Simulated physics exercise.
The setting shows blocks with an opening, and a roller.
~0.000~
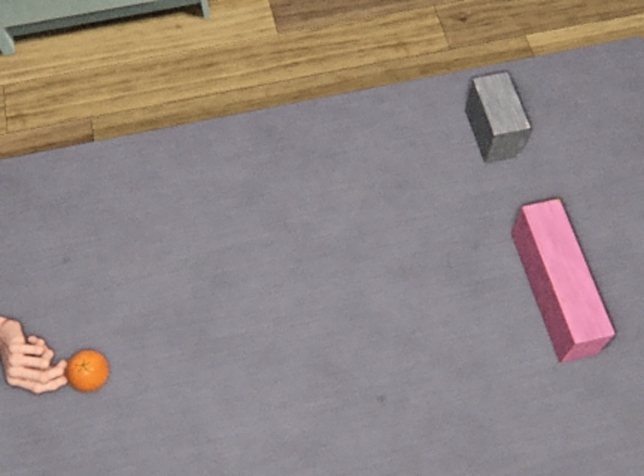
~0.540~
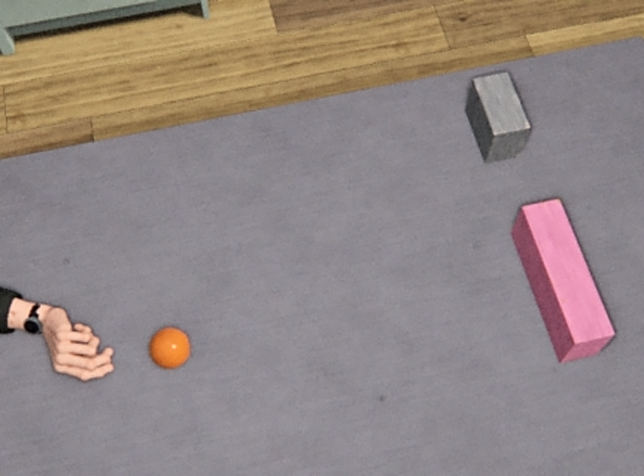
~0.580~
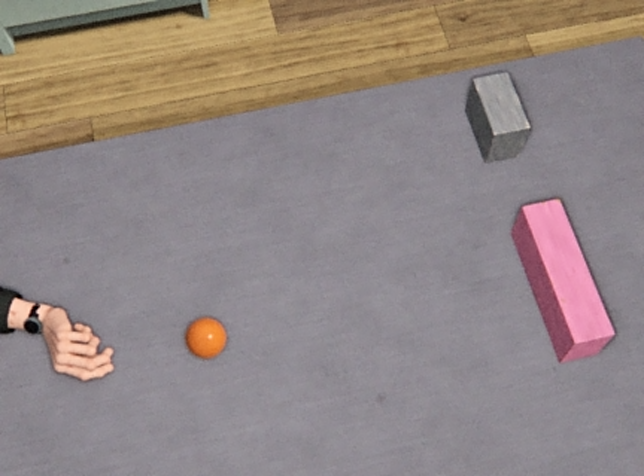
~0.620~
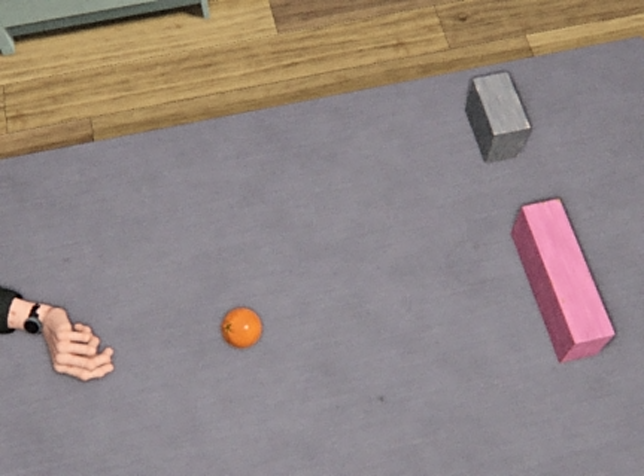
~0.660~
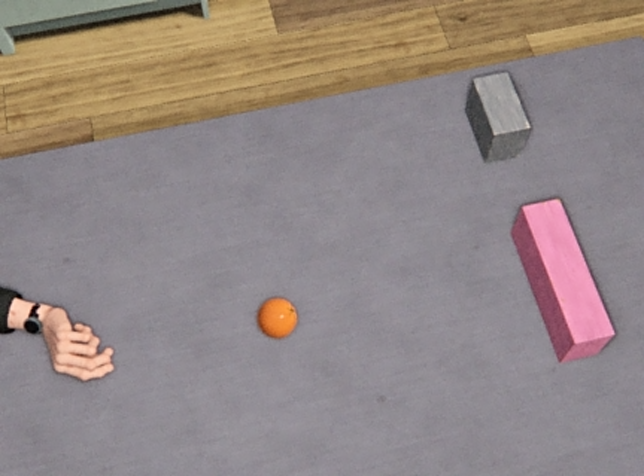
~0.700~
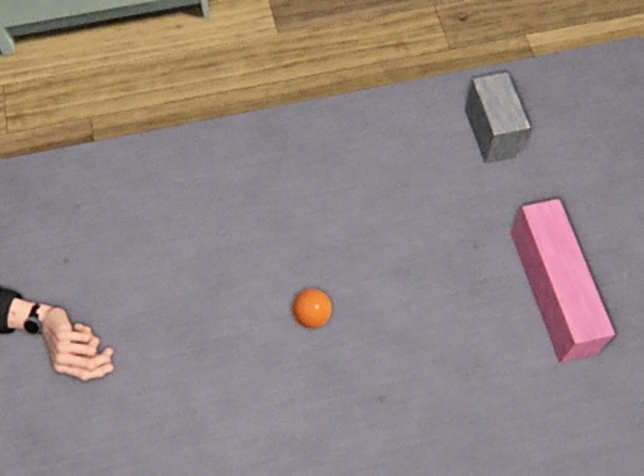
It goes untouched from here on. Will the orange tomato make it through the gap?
It is denied passage.
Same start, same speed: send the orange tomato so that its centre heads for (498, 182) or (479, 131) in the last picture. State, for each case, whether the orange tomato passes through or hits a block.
It gets through first and is held back second.
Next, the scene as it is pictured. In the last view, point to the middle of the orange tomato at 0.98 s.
I'd put its middle at about (501, 252).
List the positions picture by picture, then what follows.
The first picture shows orange tomato (87, 371) under the hand; pink block (559, 280).
The second picture shows orange tomato (169, 348); grey block (496, 118).
The third picture shows orange tomato (206, 339); pink block (559, 280).
The fourth picture shows orange tomato (242, 329); grey block (496, 118).
The fifth picture shows orange tomato (277, 319); pink block (559, 280).
The sixth picture shows orange tomato (312, 309); grey block (496, 118).
After 0.98 s, orange tomato coming back near (501, 252).
At rest (2.3 s), the orange tomato is stopped, near (463, 239).
